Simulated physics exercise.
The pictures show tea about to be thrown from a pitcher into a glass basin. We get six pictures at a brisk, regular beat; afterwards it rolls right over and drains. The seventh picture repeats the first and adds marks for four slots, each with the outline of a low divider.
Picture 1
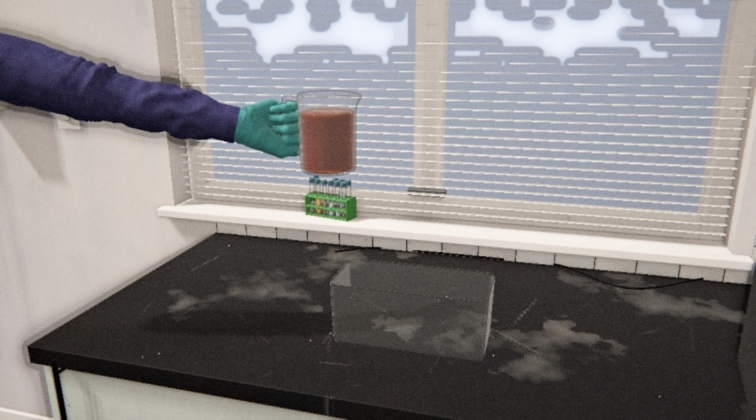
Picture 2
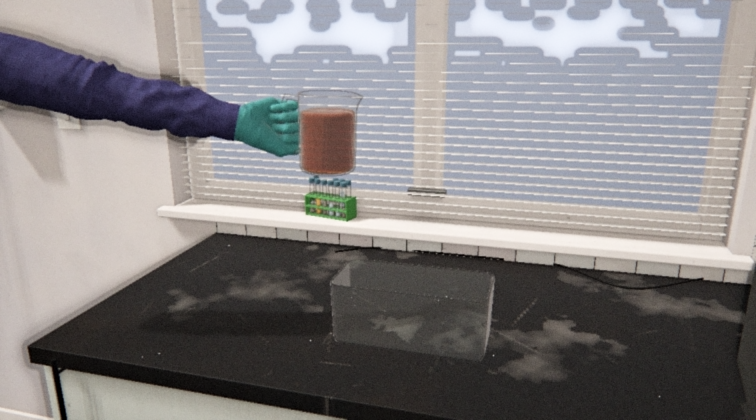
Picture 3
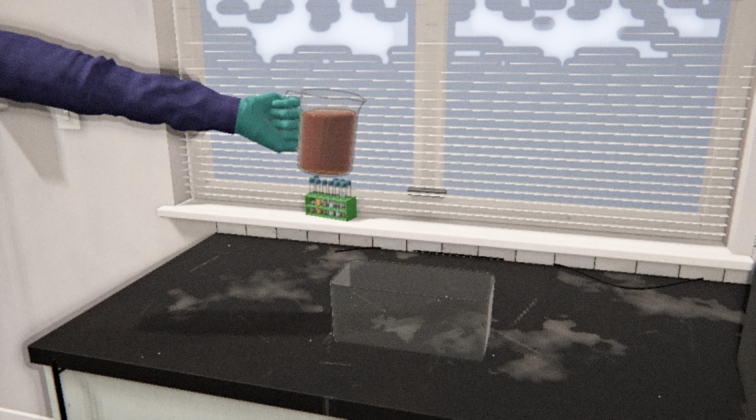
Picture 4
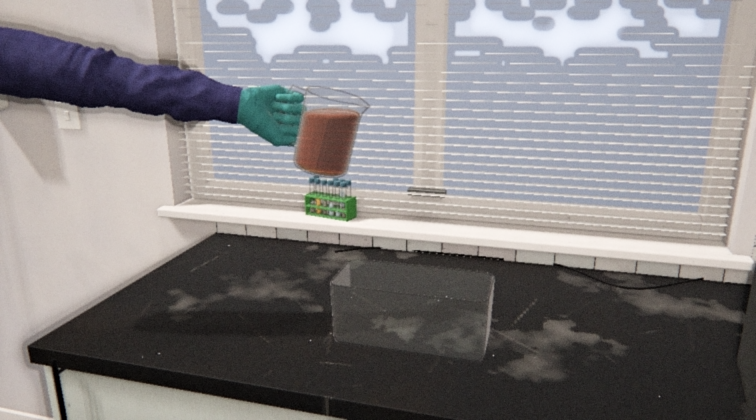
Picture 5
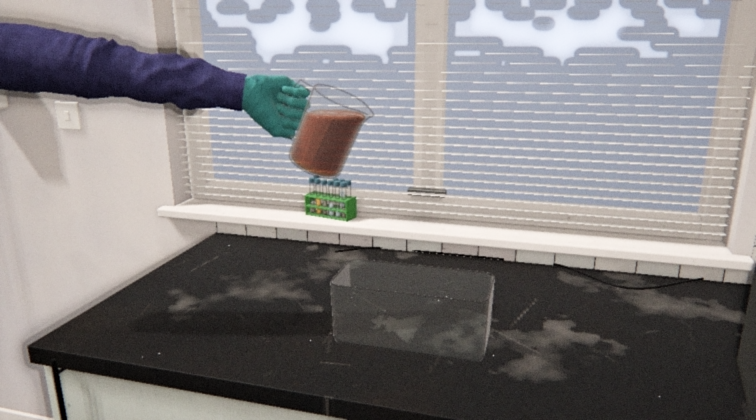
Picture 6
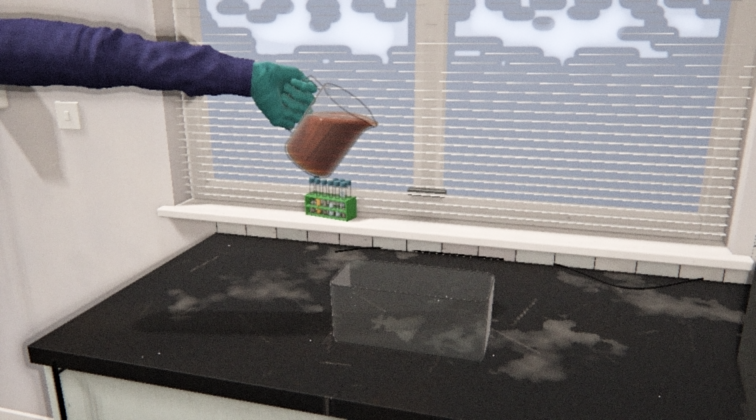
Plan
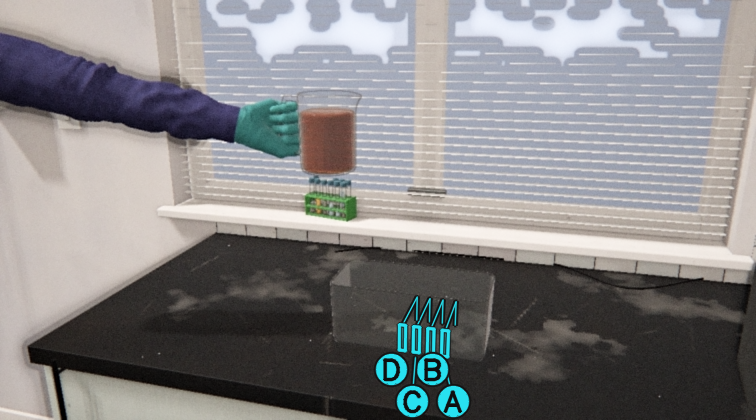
A green-gloved hand holds a clear pitcher of reddish-brown liquid upright above a dark counter with an empty glass basin, then gradually tilts it to the right, with the liquid still inside.
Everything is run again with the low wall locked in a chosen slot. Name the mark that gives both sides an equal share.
It is C.
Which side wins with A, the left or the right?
The left one.
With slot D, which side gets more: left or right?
More ends on the right.
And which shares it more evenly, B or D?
D it is.
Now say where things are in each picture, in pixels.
Upright, lip at (361, 96); basin from (334, 339) to (484, 360); nothing has left yet.
Upright, lip at (362, 97); nothing has left yet.
Tipped about 7°, lip at (365, 100); nothing has left yet.
Tipped about 14°, lip at (369, 106); nothing has left yet.
Tipped about 25°, lip at (373, 115); nothing has left yet.
Tipped about 37°, lip at (376, 126); nothing has left yet.
On the marked copy, A at (443, 361); B at (429, 359); C at (415, 357); D at (401, 355).
For slot A, about 89 % ends left of the wall and 4 % right of it; 6 % is lost outside.
For slot B, about 85 % ends left of the wall and 5 % right of it; 10 % is lost outside.
For slot C, about 48 % ends left of the wall and 47 % right of it; 5 % is lost outside.
For slot D, about 25 % ends left of the wall and 72 % right of it; 3 % is lost outside.
